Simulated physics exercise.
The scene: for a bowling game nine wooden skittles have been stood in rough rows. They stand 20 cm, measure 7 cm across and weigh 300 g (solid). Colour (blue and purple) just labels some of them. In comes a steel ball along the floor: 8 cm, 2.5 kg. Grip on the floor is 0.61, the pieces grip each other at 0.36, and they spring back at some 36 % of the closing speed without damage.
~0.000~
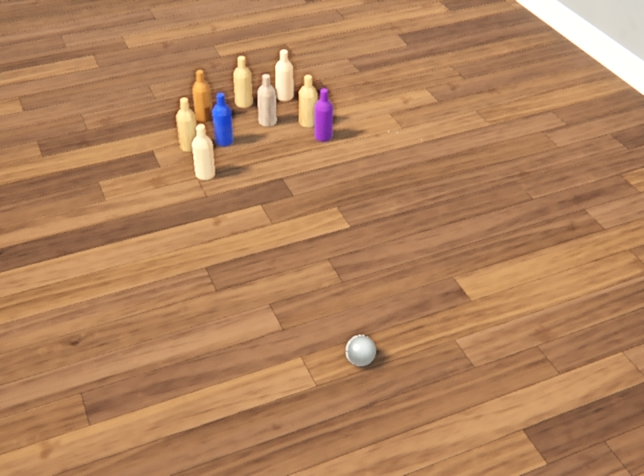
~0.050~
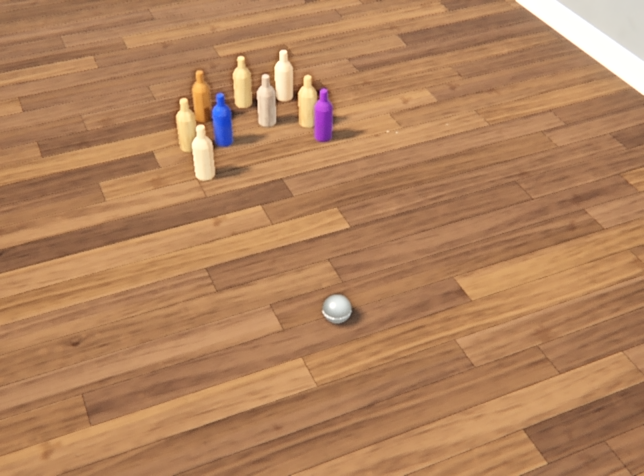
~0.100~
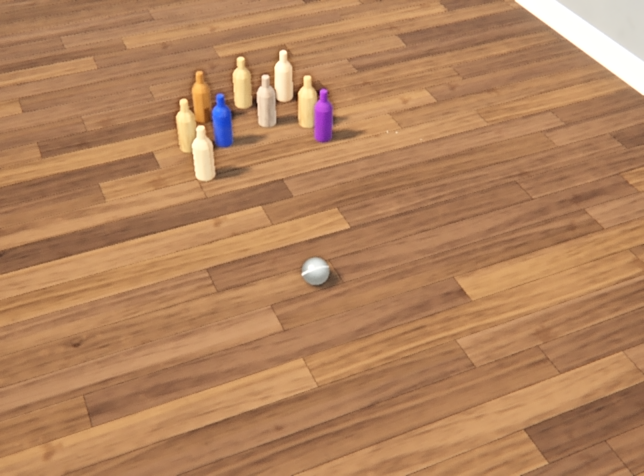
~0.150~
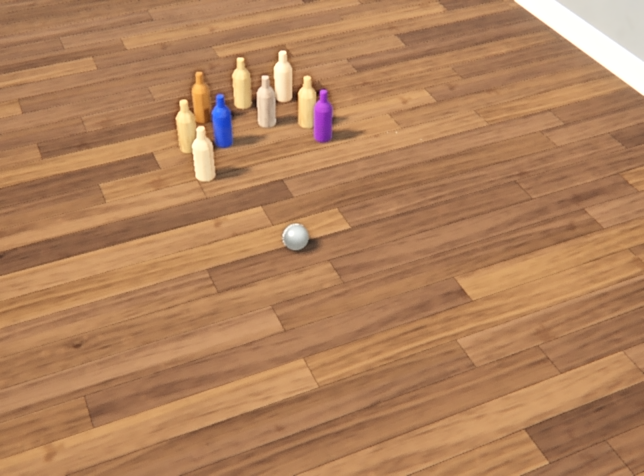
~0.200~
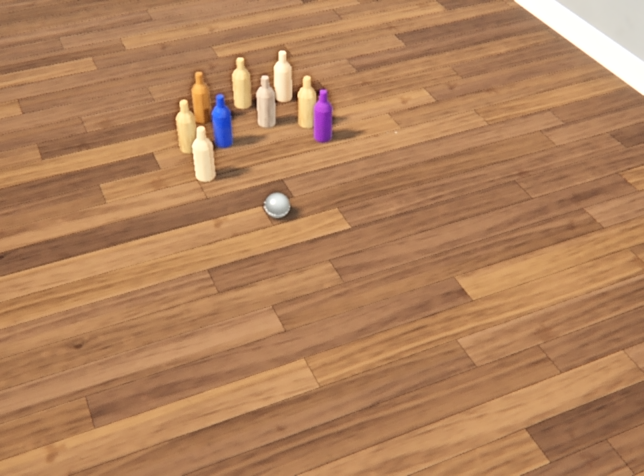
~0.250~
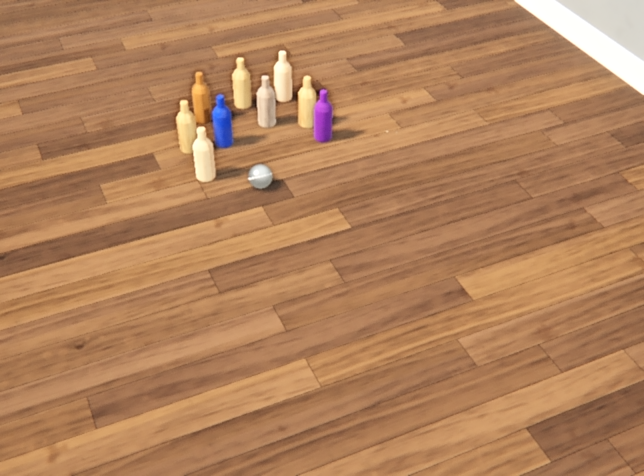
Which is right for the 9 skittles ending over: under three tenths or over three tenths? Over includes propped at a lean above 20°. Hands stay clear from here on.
The part is fewer than three in ten.
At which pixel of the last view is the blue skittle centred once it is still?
Near (81, 83).
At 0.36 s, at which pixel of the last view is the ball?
At about (230, 122).
After 0.36 s, ball still moving; 1 of the 9 skittles over; blue skittle 43° from how it stood.
After 0.44 s, ball still moving; 1 of the 9 skittles over; blue skittle on its side.
After 0.58 s, ball still moving; 1 of the 9 skittles over; blue skittle lying flat.
In the end (1.4 s), ball rolling away; 1 of the 9 skittles over; blue skittle lying flat; purple skittle unmoved. That is 11 per cent. From the last view, middles, blue skittle near (80, 83), purple skittle near (323, 115).
